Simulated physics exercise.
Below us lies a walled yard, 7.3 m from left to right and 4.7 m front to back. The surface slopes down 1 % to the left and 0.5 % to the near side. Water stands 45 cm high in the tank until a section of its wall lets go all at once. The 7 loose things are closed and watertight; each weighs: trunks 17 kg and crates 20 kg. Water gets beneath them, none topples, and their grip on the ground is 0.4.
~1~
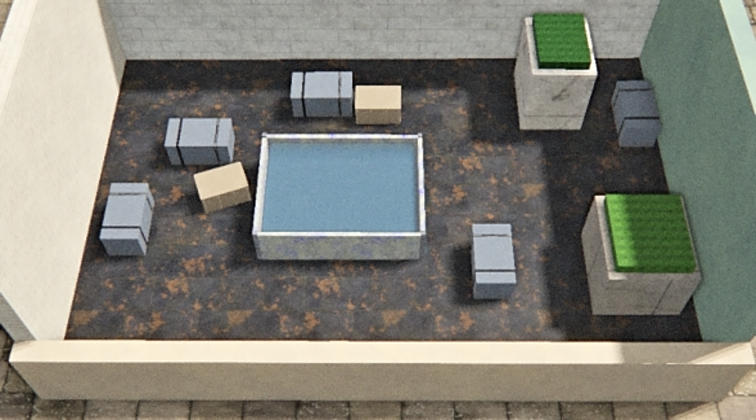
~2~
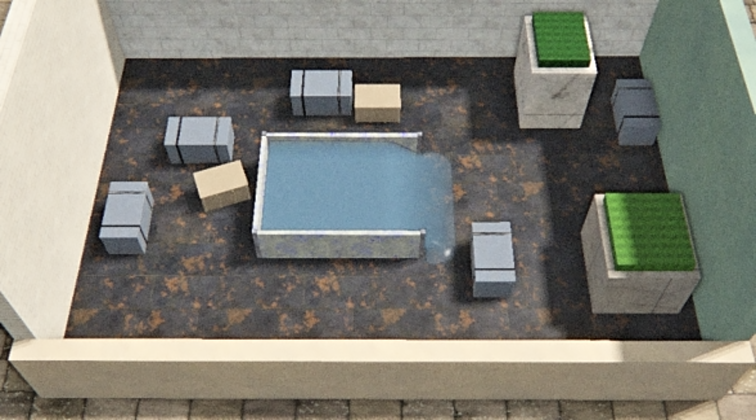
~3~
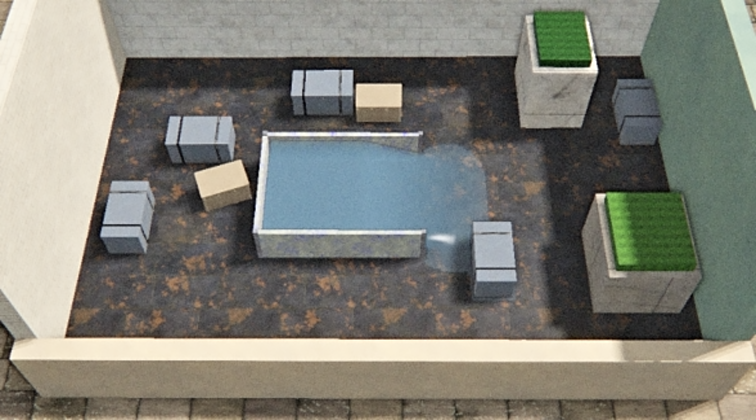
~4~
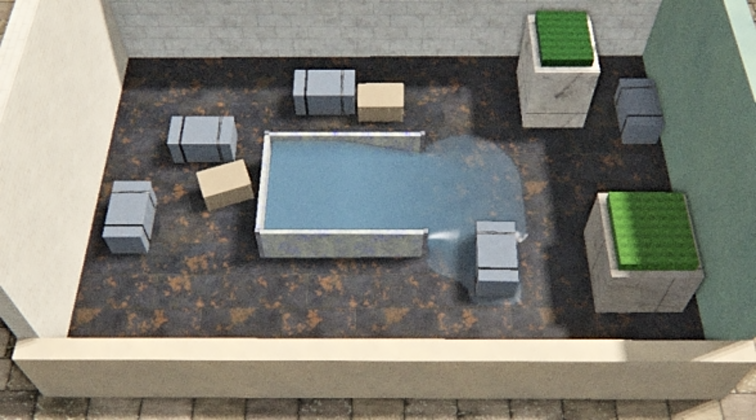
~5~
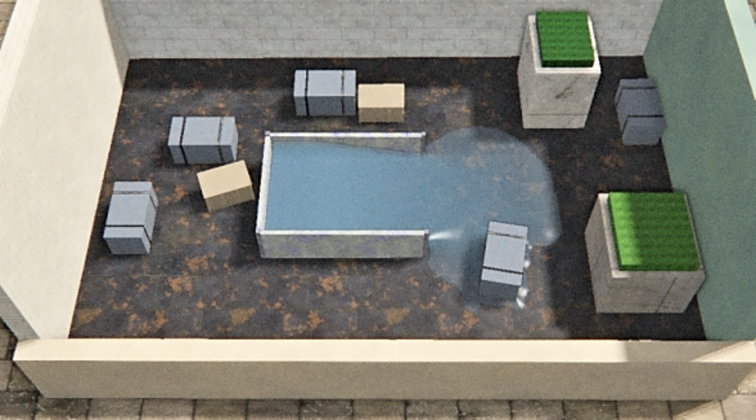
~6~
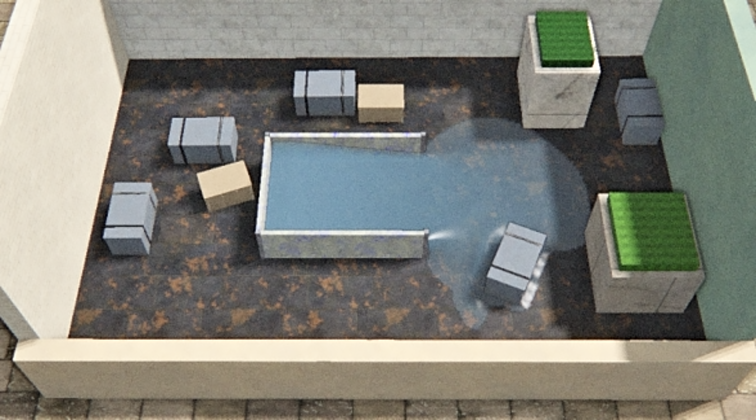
Water spreading across a dark walled yard from the open right side of a raised pool, then slightly shifting a blue-grey trunk.
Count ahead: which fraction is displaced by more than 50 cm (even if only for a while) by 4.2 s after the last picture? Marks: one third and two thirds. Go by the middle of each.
Share: Not even a third.
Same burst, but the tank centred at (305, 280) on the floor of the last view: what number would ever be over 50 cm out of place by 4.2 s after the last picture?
Then 2.
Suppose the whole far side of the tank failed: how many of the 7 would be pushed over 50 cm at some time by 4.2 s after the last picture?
Then 4.
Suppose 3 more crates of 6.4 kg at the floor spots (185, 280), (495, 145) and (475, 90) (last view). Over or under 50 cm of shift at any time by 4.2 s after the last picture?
In turn: Less, more, more.
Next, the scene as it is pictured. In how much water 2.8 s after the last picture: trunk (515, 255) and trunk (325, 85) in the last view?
About 9 and 0 cm.
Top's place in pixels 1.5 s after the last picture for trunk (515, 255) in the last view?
Around (585, 315).
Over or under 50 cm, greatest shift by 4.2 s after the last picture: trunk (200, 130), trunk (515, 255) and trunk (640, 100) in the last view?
In turn: Less, more, more.
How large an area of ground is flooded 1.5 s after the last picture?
Roughly 14 m2.
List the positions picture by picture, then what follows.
The first frame shows a trunk at (494, 253), on the bottom; a trunk at (198, 132) rests on the ground; water covers 2.7 m2; 0 of 7 have shifted.
The second frame shows a trunk at (494, 251) rests on the ground; a trunk at (198, 131), on the bottom; 3.3 m2 under water; 0 of 7 have shifted.
The third frame shows a trunk at (495, 251) rests on the ground; a trunk at (199, 130) rests on the ground; 4.1 m2 under water; 0 of 7 have shifted.
The fourth frame shows a trunk at (497, 251) rests on the ground; a trunk at (201, 130) rests on the ground; 4.9 m2 under water; 0 of 7 have shifted.
The fifth frame shows a trunk at (505, 253) rests on the ground, 9 cm from its start; a trunk at (202, 131), on the bottom; 5.9 m2 under water; 1 of 7 have shifted.
The sixth frame shows a trunk at (517, 255) rests on the ground, 24 cm from its start; a trunk at (202, 131) rests on the ground; water covers 7.0 m2; 1 of 7 have shifted.
Then, 0.4 s after the last picture 1 of 7 are over 50 cm from their spots; 0 afloat.
Then, 1.5 s after the last picture 1 of 7 are over 50 cm from their spots; 1 afloat.
Then, 2.8 s after the last picture 2 of 7 are over 50 cm from their spots; 2 afloat.
Then, 4.2 s after the last picture 2 of 7 are over 50 cm from their spots, and 2 have been at some point; 2 afloat.
